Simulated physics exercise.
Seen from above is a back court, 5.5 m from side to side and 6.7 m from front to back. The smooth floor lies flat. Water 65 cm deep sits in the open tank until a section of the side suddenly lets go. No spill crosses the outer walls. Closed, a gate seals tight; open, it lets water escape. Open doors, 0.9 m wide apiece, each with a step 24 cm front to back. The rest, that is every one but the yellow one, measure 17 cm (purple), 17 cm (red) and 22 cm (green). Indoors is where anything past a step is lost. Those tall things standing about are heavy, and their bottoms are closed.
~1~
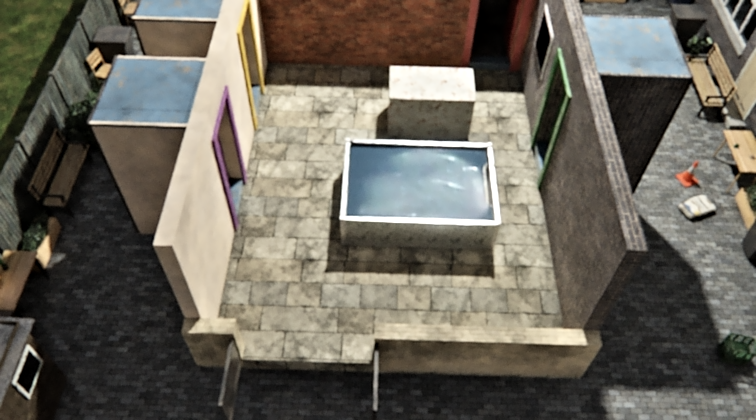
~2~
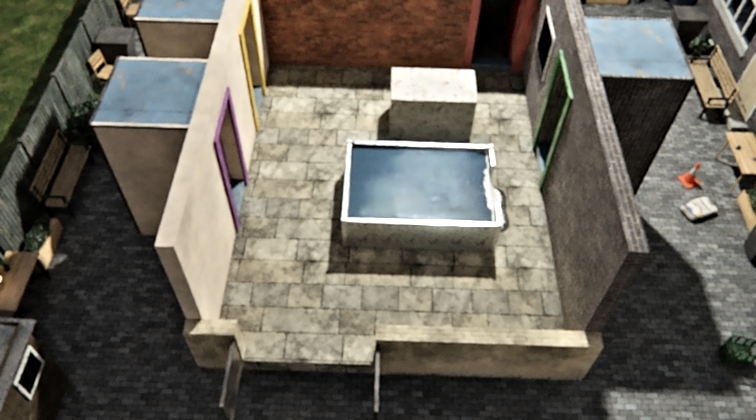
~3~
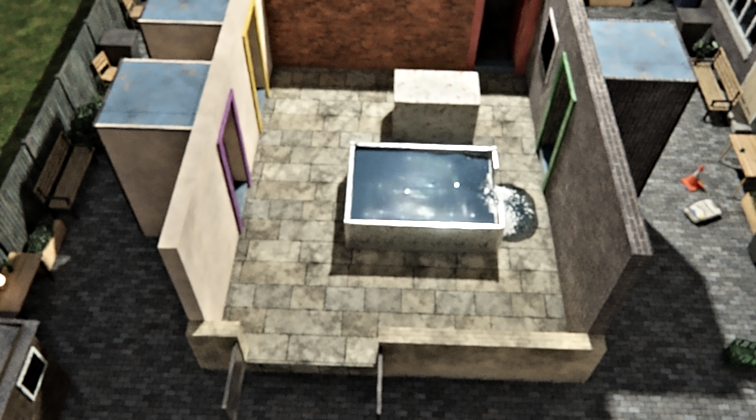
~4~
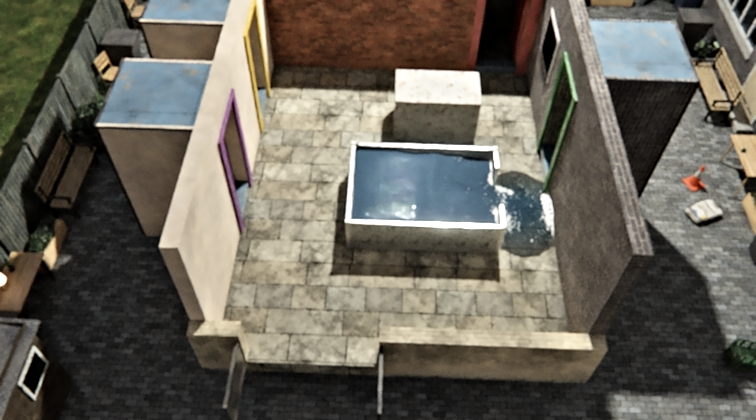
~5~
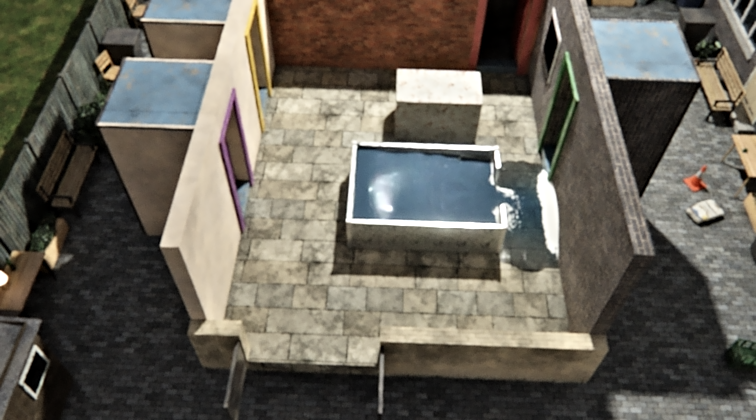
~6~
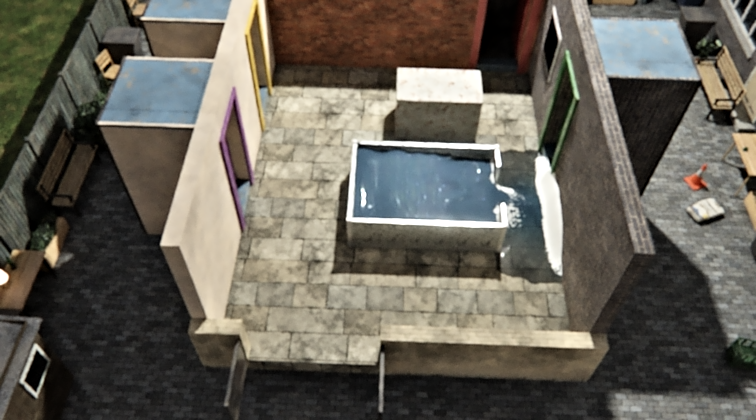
In a paved back court seen from above, an open tank of water sits between two side walls, the floor around it dry. Water breaks out through the tank's right side, pours onto the paving, and spreads to the right-hand wall, where white foam runs along its base near the green-framed doorway.
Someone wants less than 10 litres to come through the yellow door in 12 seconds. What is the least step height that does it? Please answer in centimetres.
It needs to be around 8 cm high.
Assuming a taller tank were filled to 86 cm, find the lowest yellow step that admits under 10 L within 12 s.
In that case, roughly 11.5 cm.
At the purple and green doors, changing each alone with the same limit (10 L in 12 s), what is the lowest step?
About 6.0 cm at purple and 23 cm at green.
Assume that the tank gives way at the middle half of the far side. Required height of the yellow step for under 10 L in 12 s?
About 16 centimetres.
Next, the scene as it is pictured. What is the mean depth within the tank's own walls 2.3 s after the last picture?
Near 35 cm, averaged.
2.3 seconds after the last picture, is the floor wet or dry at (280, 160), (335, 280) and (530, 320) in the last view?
One by one: Clear, clear, drenched.
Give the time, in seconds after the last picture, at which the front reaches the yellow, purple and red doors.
Yellow at 4.0 s, purple at 4.0 s and red at 1.1 s.
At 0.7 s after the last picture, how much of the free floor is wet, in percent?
Wet: Close to 15 %.
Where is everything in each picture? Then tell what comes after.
Still water, 65 cm deep, in the open tank at (419, 183); the yellow door at (252, 71) is dry, in the first picture.
The gap is at (489, 203), the front 0.2 m out at (503, 227); the back of the open tank holds 65 cm, in the second picture.
The front is at (532, 227), 0.7 m from the gap at (492, 205); 0.7 m2 of floor is wet, 65 cm left at the back, in the third picture.
Water pours out at (493, 205) and has run 1.1 m, to (543, 187); about 9 cm deep outside, 65 cm at the back, in the fourth picture.
Water pours out at (494, 205) and has run 1.2 m, to (542, 170); about 8 cm deep outside, 65 cm at the back, in the fifth picture.
The front is at (540, 155), 1.4 m from the gap at (494, 203); 2.2 m2 of floor is wet, 65 cm left at the back; the yellow door at (260, 72), 5.1 m from the gap, is still 4.7 m from the nearest water, in the sixth picture.
Then, 0.7 s after the last picture water covers 15 % of the floor, deepest (48 cm) near (546, 210); it has not reached the yellow door.
Then, 2.3 s after the last picture water covers 40 % of the floor, deepest (32 cm) near (547, 218); it has not reached the yellow door.
Then, 11.3 s after the last picture water covers 100 % of the floor, deepest (12 cm) near (349, 181); 8 cm at the yellow door, 0 litres in over its 26 cm step.
At the yellow door as built, the water peaked near 11 cm, 8.1 s after the last picture.
With a step of 6.5 cm, 31 litres would have come in within the 12 s; with 9 cm, 4 litres. So under 10 litres takes about 8 cm.
